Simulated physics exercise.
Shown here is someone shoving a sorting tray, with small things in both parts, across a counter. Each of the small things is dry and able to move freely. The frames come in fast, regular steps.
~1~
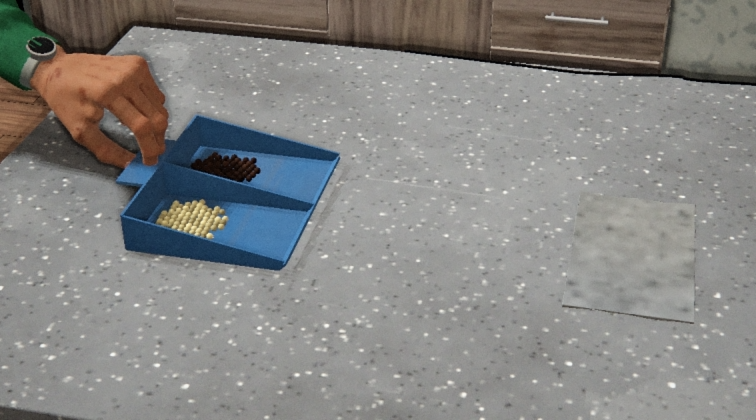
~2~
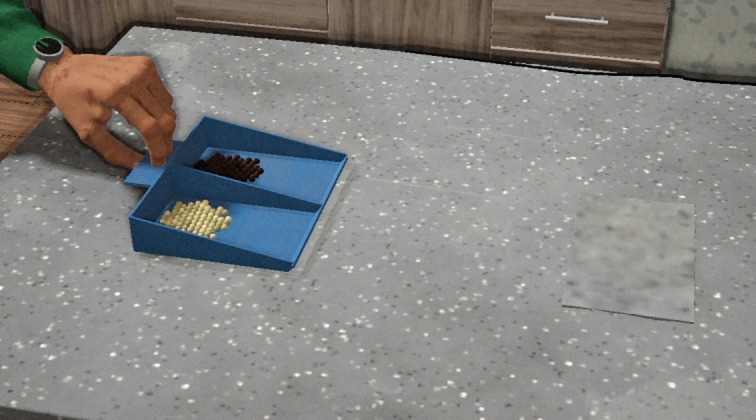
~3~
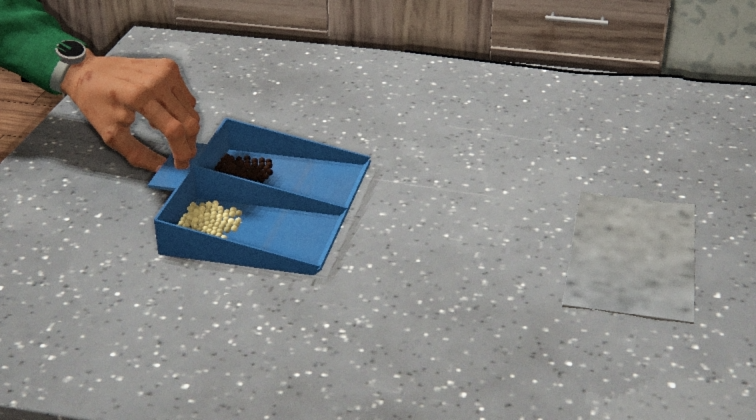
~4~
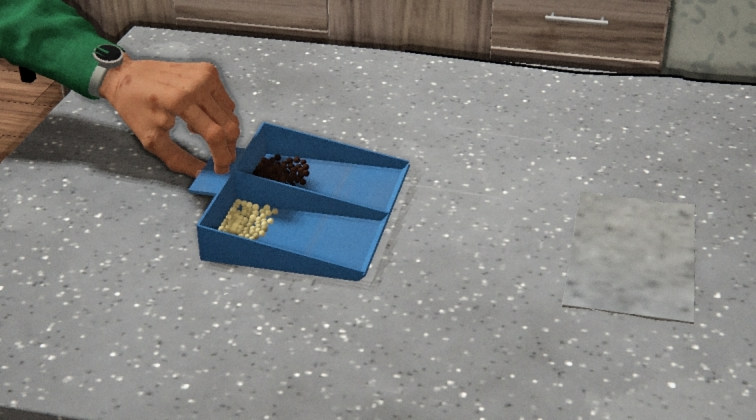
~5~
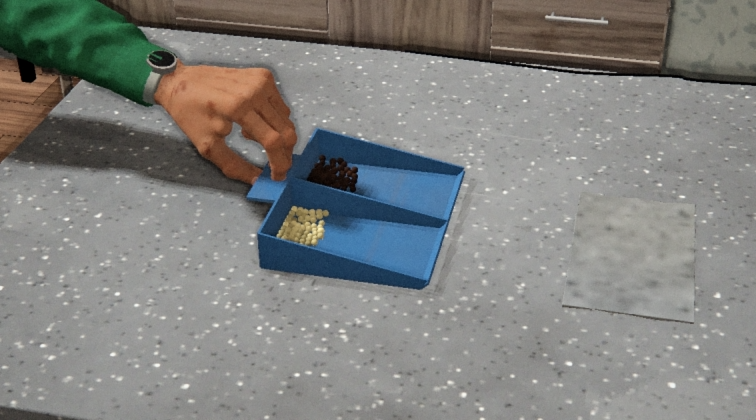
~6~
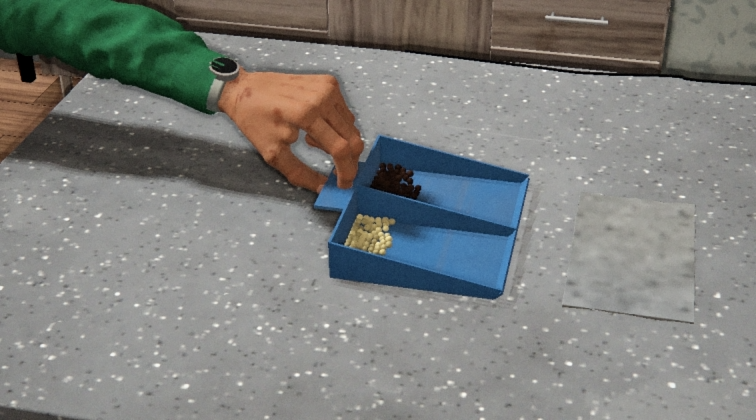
The clip opens on a hand holding the tab of a blue two-part tray on a speckled grey counter, pale beads in the nearer part and dark ones in the farther. The hand pushes the tray rightward, slowly, then faster, while both piles bunch against the back, nearing a mottled grey slab.
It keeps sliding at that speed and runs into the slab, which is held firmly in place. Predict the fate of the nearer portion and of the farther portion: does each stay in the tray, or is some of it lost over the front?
Prediction: The nearer portion partly goes over the front, the farther portion partly goes over the front.
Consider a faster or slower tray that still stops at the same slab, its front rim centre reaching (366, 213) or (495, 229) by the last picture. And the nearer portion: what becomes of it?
Is contained; partly escapes.
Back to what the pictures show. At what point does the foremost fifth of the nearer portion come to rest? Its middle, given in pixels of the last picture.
It ends up roughly at (737, 293).
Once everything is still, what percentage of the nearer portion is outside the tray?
Result: Around 40 percent.
Then, 0.03 s past the last view, tray still sliding, front rim near (551, 236); nearer portion all inside; farther portion all inside.
Then, 0.16 s past the last view, tray stopped at the slab; nearer portion a small part out of the tray; farther portion a small part out of the tray.
Then, 0.37 s past the last view, tray stopped at the slab; nearer portion about a third out of the tray; farther portion about half out of the tray.
Finally, tray stopped at the slab; nearer portion about a third out of the tray; farther portion about half out of the tray.
